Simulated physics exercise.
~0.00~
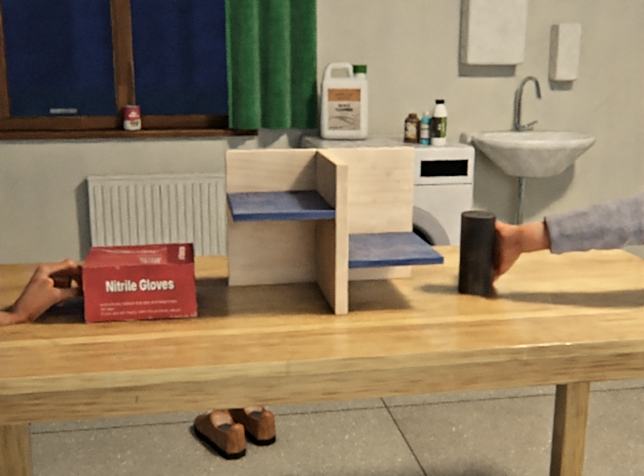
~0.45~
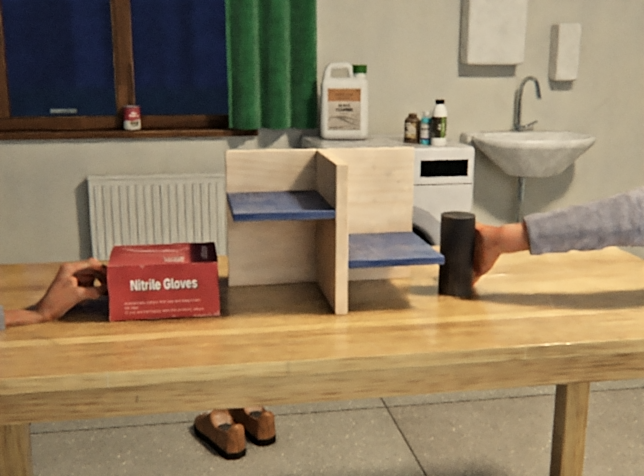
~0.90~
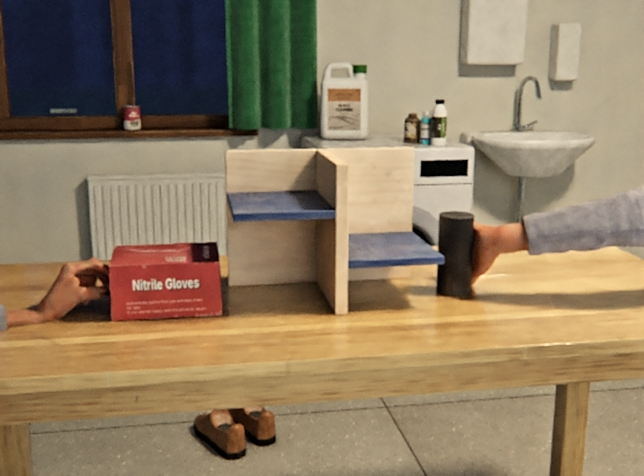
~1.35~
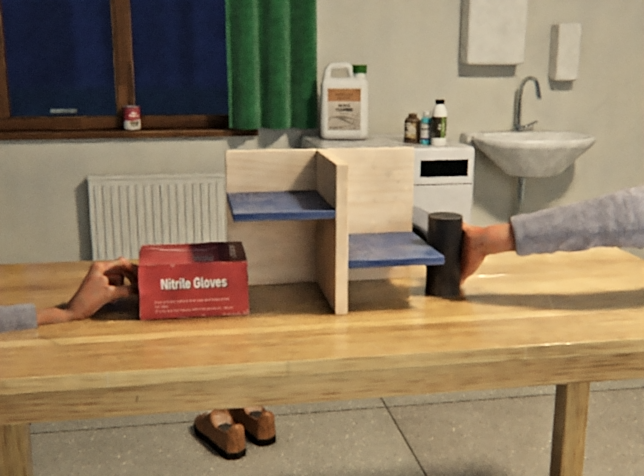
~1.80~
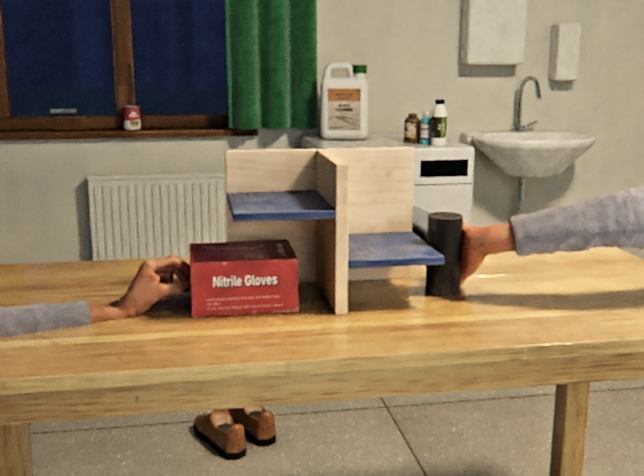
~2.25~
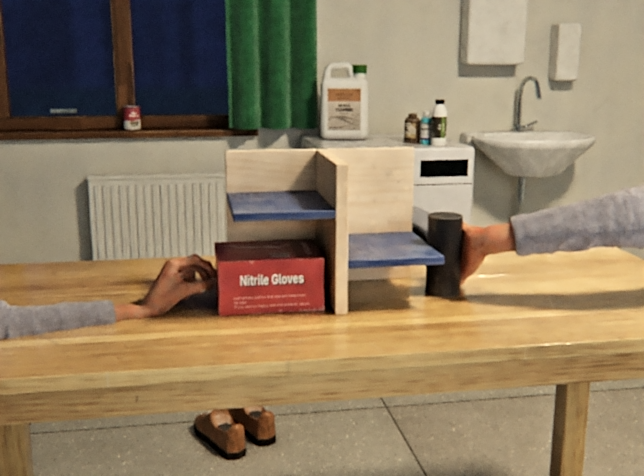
The clip opens on a wooden table holding a pale shelf unit with two blue ledges, a hand at a red box of nitrile gloves on the left and another hand gripping an upright black cylinder on the right. Both hands push inward, the box sliding right and the cylinder moving left toward the lower ledge. After a brief pause, they advance again, and the cylinder stops against the ledge's edge. The left hand keeps pushing the box beneath the higher ledge. Finally, the box sits under it beside the upright divider, while the cylinder remains caught outside, still held.
